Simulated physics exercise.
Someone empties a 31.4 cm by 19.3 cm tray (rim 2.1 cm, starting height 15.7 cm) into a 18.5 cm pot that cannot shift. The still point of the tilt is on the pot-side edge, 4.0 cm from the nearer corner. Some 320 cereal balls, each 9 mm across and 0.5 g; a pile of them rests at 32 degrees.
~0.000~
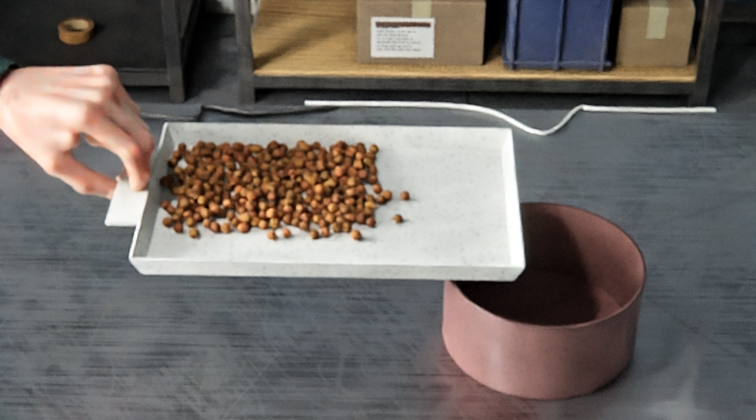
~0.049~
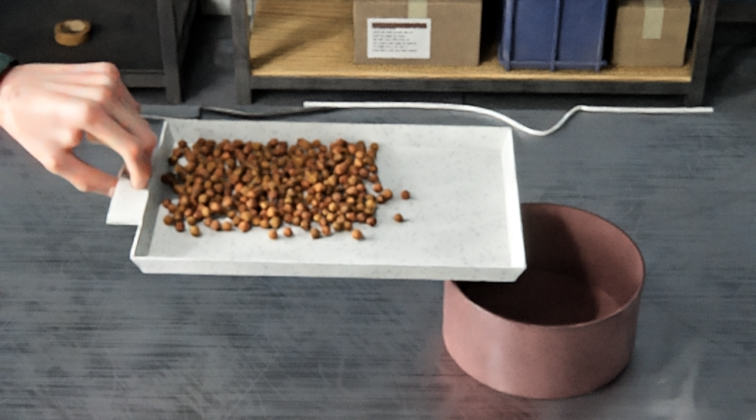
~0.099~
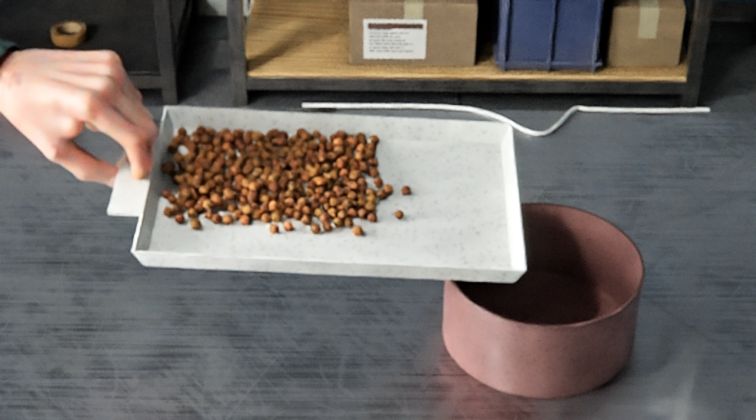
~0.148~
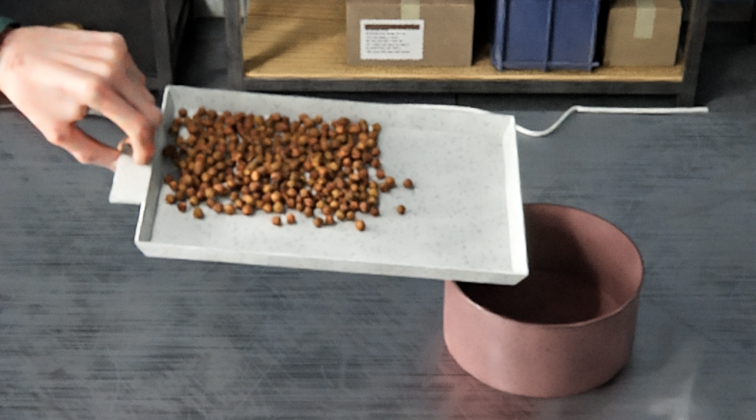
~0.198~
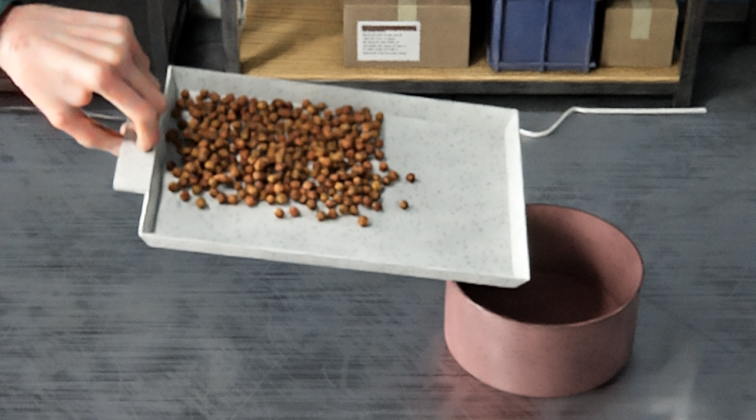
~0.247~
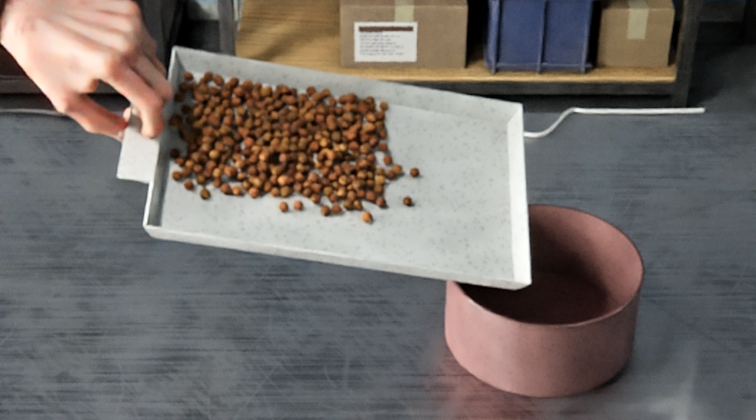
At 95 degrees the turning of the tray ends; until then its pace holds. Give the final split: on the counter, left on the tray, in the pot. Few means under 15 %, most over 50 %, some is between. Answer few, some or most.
Counter: Most, tray: Few, pot: Few.
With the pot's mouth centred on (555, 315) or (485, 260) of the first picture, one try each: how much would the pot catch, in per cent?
Some 70 and 0 per cent.
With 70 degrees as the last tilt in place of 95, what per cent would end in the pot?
It would be near 0 per cent.
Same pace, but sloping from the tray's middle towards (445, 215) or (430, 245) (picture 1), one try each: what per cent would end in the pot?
Some 70 and 10 per cent.
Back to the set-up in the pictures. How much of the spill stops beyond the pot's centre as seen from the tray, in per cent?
Some 60 per cent.
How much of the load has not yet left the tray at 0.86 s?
Roughly 40 per cent.
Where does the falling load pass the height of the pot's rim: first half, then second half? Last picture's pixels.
At about (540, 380), then at (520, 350).
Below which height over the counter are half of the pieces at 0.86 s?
Some 10 cm.
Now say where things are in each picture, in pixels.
In the first frame, tray tilt 0 degrees, front corners at (140, 253) and (515, 260); middle of the pieces at (276, 187); pot at (545, 261).
In the second frame, tray tilt 1 degrees, front corners at (142, 252) and (516, 261); middle of the pieces at (276, 185).
In the third frame, tray tilt 4 degrees, front corners at (143, 246) and (516, 263), lowest corner right front; middle of the pieces at (277, 177).
In the fourth frame, tray tilt 9 degrees, front corners at (146, 237) and (518, 267), lowest corner right front; middle of the pieces at (278, 165).
In the fifth frame, tray tilt 14 degrees, front corners at (150, 228) and (520, 271), lowest corner right front; middle of the pieces at (282, 153).
In the sixth frame, tray tilt 19 degrees, front corners at (155, 221) and (522, 275), lowest corner right front; middle of the pieces at (286, 143); pot at (545, 262). The tray's pace is about 100 degrees a second.
After 0.61 s, tilt 56 degrees; the tray holds 100 %, the pot 0 %.
After 0.86 s, tilt 81 degrees; the tray holds 40 %, the pot 0 %.
After 1.21 s, tilt 95 degrees; the tray holds 0 %, the pot 0 %.
At rest (1.8 s), counter 100 %, tray 0 %, pot 0 %.
